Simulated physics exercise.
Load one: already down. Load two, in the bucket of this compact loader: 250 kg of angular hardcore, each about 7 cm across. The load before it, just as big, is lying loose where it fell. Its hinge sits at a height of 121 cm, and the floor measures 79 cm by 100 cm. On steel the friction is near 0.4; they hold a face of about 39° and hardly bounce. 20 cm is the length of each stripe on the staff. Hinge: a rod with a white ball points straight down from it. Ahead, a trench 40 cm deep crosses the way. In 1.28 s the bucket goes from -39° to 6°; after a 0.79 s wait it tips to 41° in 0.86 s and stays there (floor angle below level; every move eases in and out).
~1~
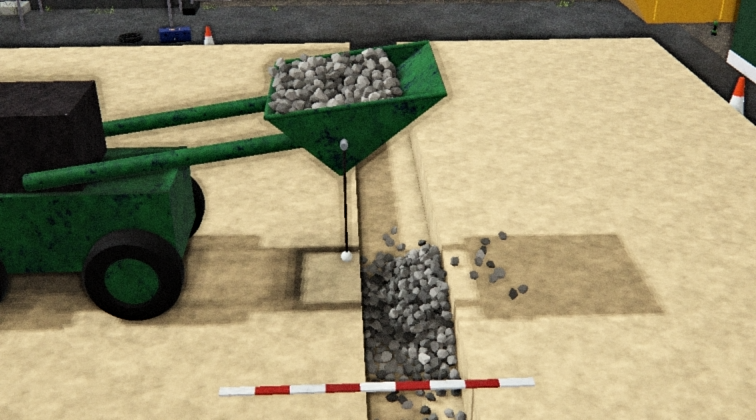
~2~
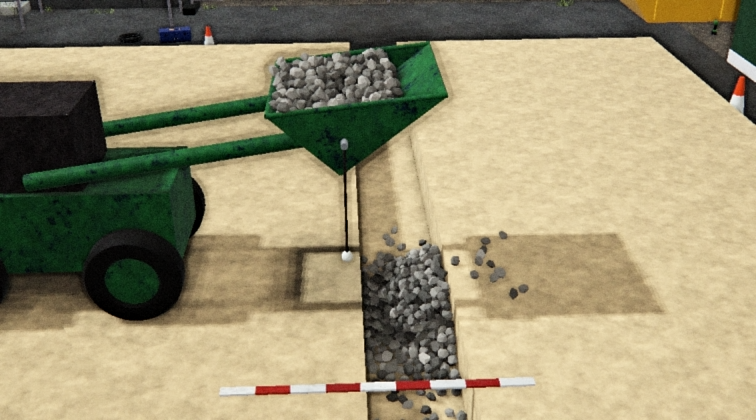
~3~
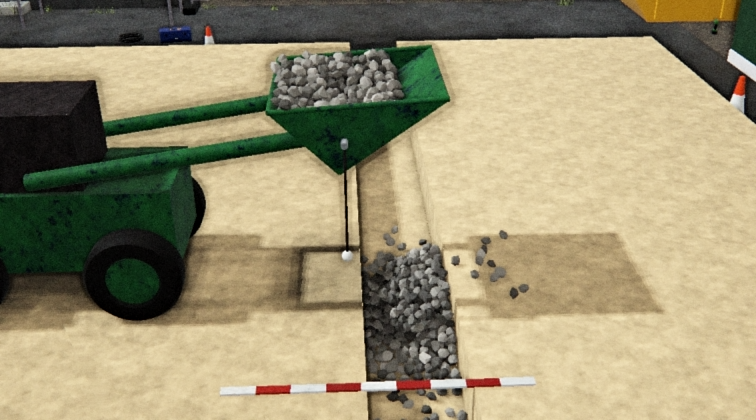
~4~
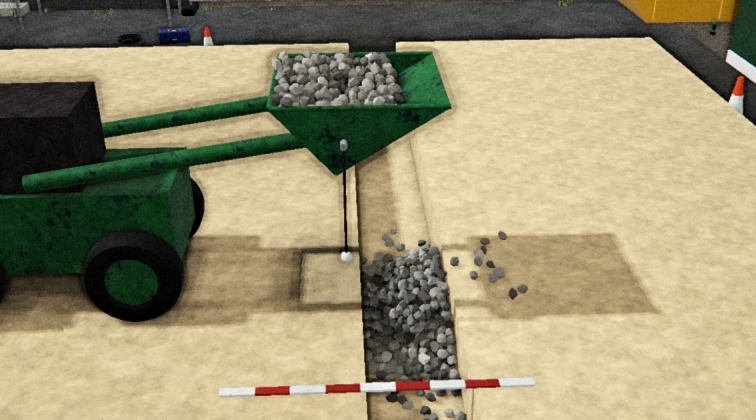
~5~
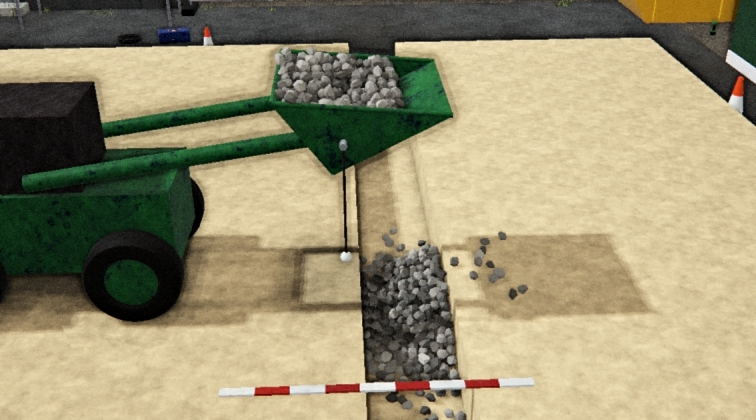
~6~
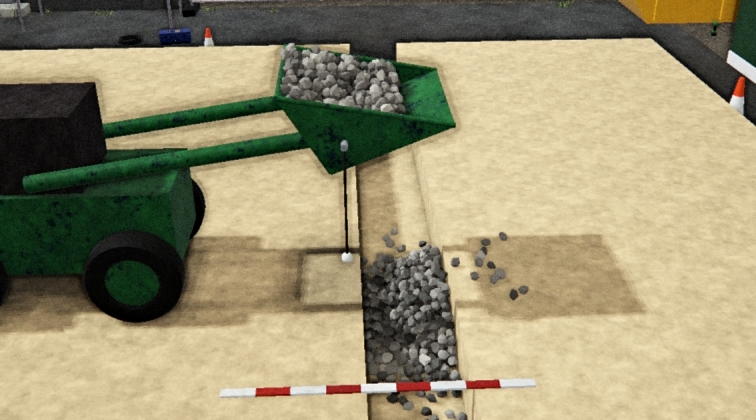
At first, a green loader on the left holds a bucket of grey stones above a partly filled trench, with more stones lying loose below. The bucket then tilts slightly forward, its right lip lowering, slowly to begin with and then faster, while its stones stay inside and the loader remains still.
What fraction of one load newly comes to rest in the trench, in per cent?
About 45 per cent.
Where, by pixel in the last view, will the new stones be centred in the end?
Middle: Approx. (457, 268) px.
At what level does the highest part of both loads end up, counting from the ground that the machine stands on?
Some 22 cm above that level.
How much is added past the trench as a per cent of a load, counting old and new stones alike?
Around 55 per cent of a load, I'd say.
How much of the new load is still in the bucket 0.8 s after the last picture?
About 100 percent.
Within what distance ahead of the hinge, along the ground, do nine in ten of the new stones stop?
Around 120 cm.
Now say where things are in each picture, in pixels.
The first picture shows lip at (447, 94), floor tilted -39°, highest stones at (361, 60). The earlier load is highest near (491, 267), 4 cm above ground level, 98 % in the trench, 2 % past the trench.
In the second picture, the bucket is at -38°, its lip at (448, 95); the top of the load is at (352, 61).
In the third picture, the bucket is at -36°, its lip at (450, 99); the top of the load is at (336, 62).
In the fourth picture, the bucket is at -32°, its lip at (451, 106); the top of the load is at (308, 65).
In the fifth picture, the bucket is at -27°, its lip at (453, 115); the top of the load is at (299, 63).
In the sixth picture, the bucket is at -22°, its lip at (456, 125); the top of the load is at (296, 59).
Then, 0.4 s after the last picture the floor is at -1°; in per cent of one load, 100 in the bucket, 98 in the trench, 2 past the trench; the foremost stones are at (499, 266).
Then, 0.8 s after the last picture the floor is at 6°; in per cent of one load, 100 in the bucket, 98 in the trench, 2 past the trench; the foremost stones are at (499, 266).
Then, 2.8 s after the last picture the floor is at 41°; in per cent of one load, 8 in the bucket, 149 in the trench, 44 past the trench; the foremost stones are at (532, 277).
Then, 5.4 s after the last picture the floor is at 41°; in per cent of one load, 0 in the bucket, 143 in the trench, 58 past the trench; the foremost stones are at (602, 271). Net gain in the trench, 45.
